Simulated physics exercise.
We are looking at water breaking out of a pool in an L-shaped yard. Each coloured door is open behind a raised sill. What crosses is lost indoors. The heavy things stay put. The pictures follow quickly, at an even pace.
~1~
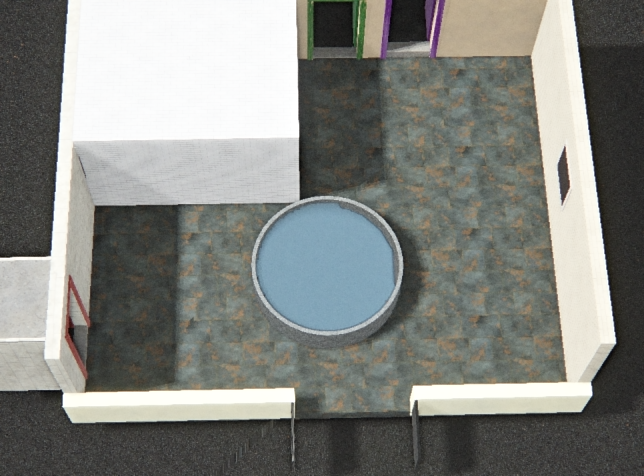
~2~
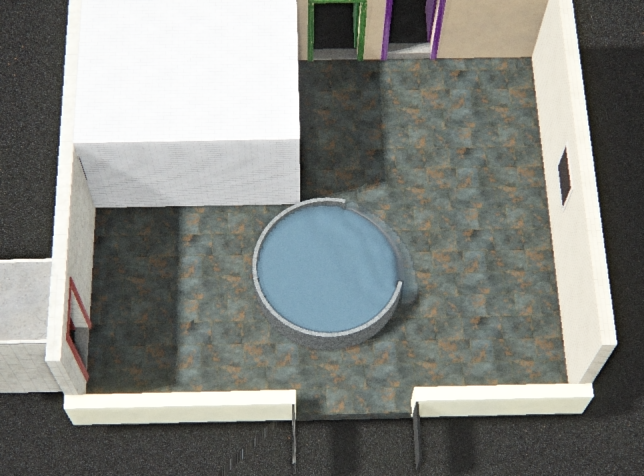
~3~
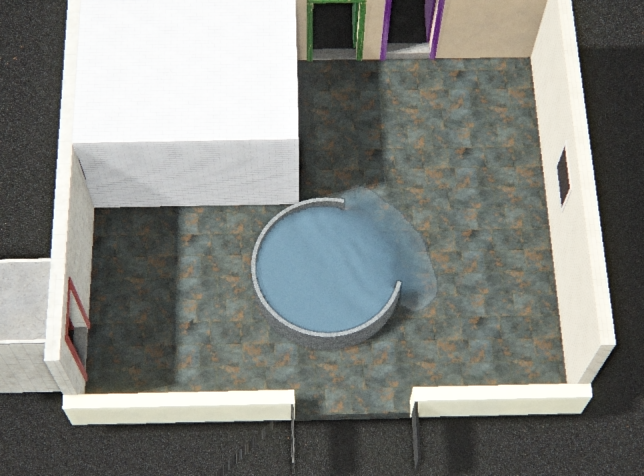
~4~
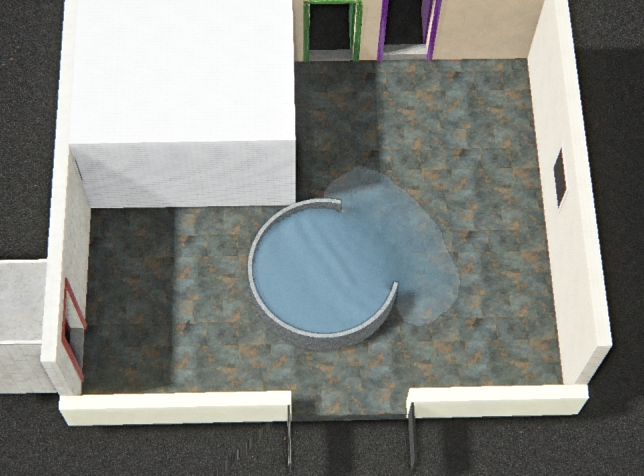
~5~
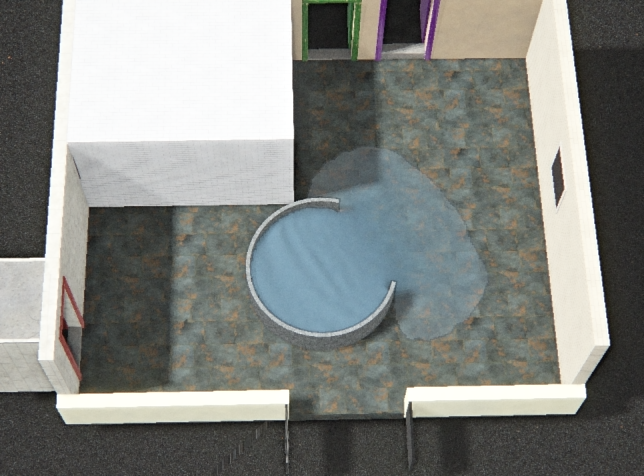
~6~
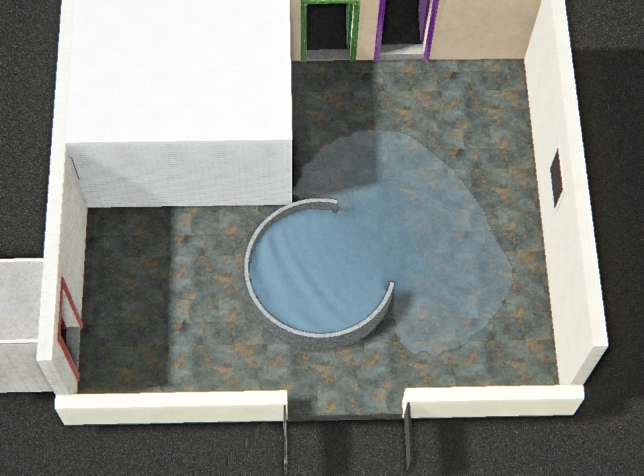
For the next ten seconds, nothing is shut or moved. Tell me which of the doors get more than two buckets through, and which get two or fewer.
My prediction: I predict the red door will remain at two buckets or below, I predict the green door will overshoot two buckets, I predict the purple door will remain at two buckets or below.
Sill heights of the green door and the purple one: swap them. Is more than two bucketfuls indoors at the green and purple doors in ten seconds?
Taking them in turn, the green door comes in under while the purple door tops the mark.
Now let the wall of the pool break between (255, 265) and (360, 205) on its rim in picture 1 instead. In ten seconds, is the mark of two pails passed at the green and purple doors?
Outcome: Green door overshoots; purple door remains short.
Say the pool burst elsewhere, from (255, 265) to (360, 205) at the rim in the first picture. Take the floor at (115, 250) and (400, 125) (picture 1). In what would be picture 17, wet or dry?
In order - first: Drenched, second: Drenched.
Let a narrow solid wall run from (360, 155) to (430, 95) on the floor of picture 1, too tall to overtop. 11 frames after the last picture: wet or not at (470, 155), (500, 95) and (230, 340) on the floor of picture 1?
Lab note - spot 1 inundated, spot 2 inundated, spot 3 parched.
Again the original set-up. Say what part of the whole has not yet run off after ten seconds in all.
My estimate is some 94 percent.
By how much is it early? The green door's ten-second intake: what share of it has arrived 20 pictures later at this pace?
About 0 per cent.
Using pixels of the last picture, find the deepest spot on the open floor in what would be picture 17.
Roughly at (518, 62).
A moment on, water covers 40 % of the floor; the red door not reached, the green door not reached, the purple door not reached.
Next, water covers 45 % of the floor; the red door not reached, the green door wet at the sill, nothing in, the purple door wet at the sill, nothing in.
Then, water covers 45 % of the floor; the red door not reached, the green door wet at the sill, nothing in, the purple door wet at the sill, nothing in.
Later, water covers 70 % of the floor; the red door not reached, the green door under two buckets in, the purple door wet at the sill, nothing in.
In the end, water covers 85 % of the floor; the red door not reached, the green door far over two buckets in, the purple door wet at the sill, nothing in.
